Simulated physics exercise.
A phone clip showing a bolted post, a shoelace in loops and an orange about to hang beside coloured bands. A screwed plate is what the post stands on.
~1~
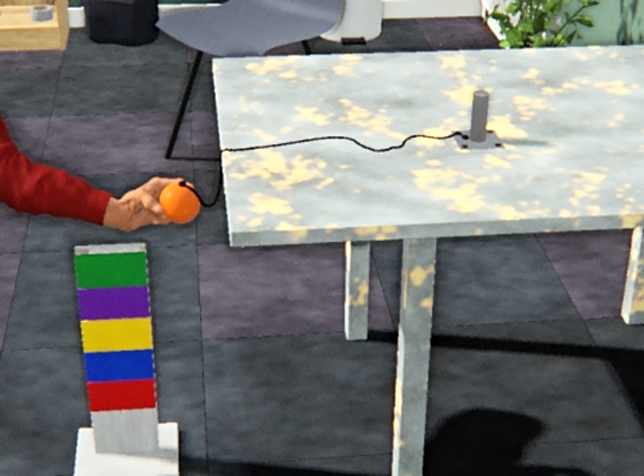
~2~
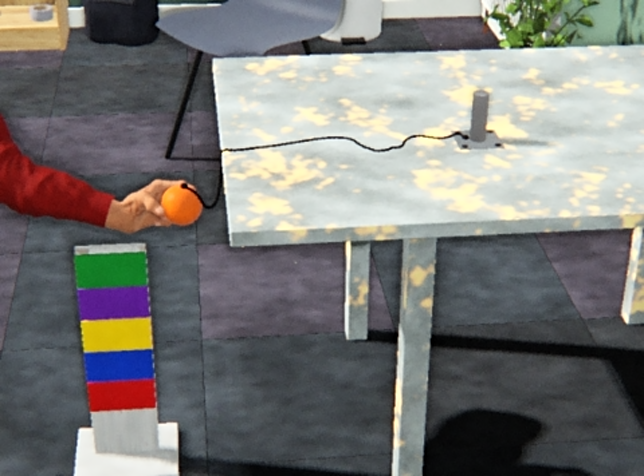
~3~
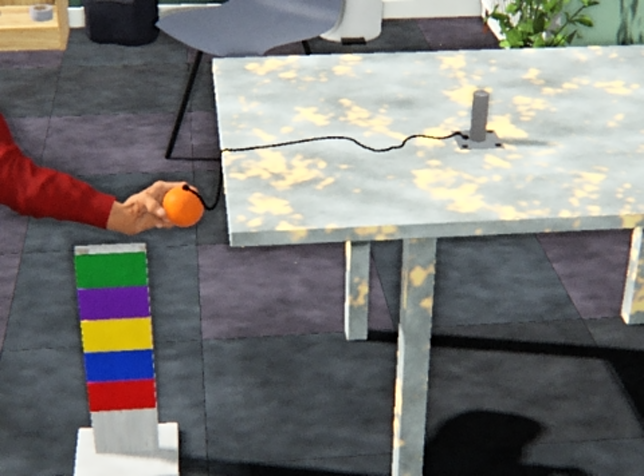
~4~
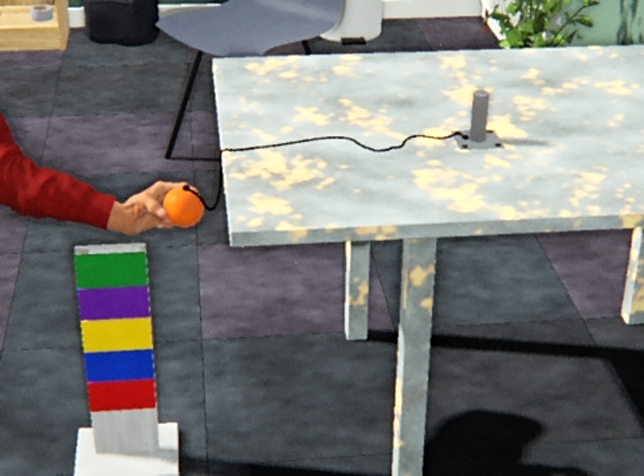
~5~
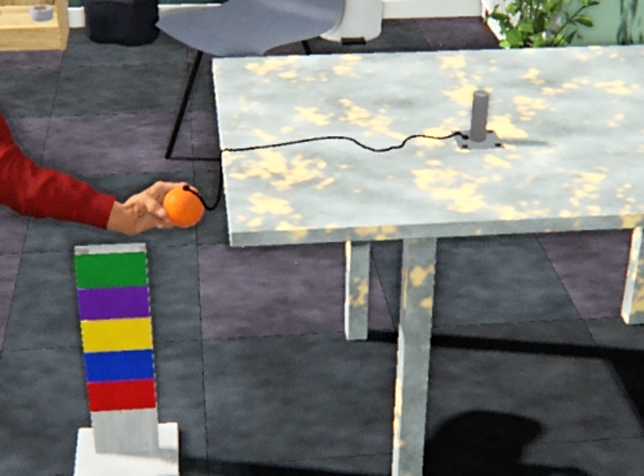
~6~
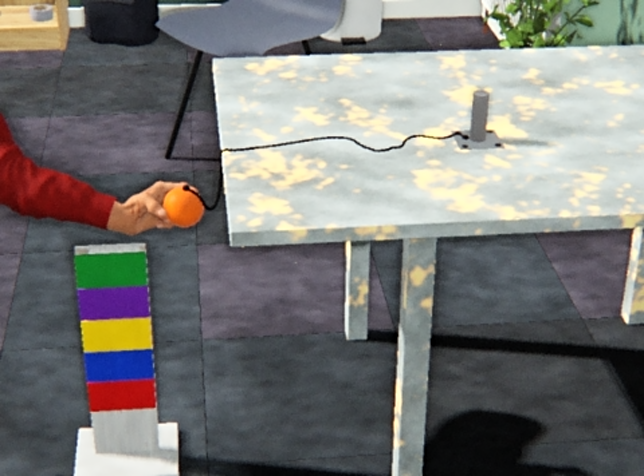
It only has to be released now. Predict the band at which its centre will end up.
I predict the purple band.
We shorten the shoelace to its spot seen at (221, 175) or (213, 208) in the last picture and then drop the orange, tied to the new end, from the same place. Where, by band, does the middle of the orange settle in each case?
Taking them in turn, you'd get higher than all five, then green.
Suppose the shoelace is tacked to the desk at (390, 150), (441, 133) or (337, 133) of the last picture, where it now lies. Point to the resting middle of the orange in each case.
Readings in order - (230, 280), (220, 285), (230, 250).
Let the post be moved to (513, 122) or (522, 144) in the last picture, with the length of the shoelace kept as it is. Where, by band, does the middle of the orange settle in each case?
One after the other, green; green.
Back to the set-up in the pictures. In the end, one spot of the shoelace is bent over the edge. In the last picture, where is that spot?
Position: Approx. (269, 146).
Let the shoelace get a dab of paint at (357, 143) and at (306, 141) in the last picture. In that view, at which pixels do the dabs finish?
Final positions are (321, 144) and (263, 146), in that order.
Soon after, orange near (252, 276); level with green.
Then, orange near (204, 291); level with purple.
At rest, orange near (220, 297); level with purple. The purple one.
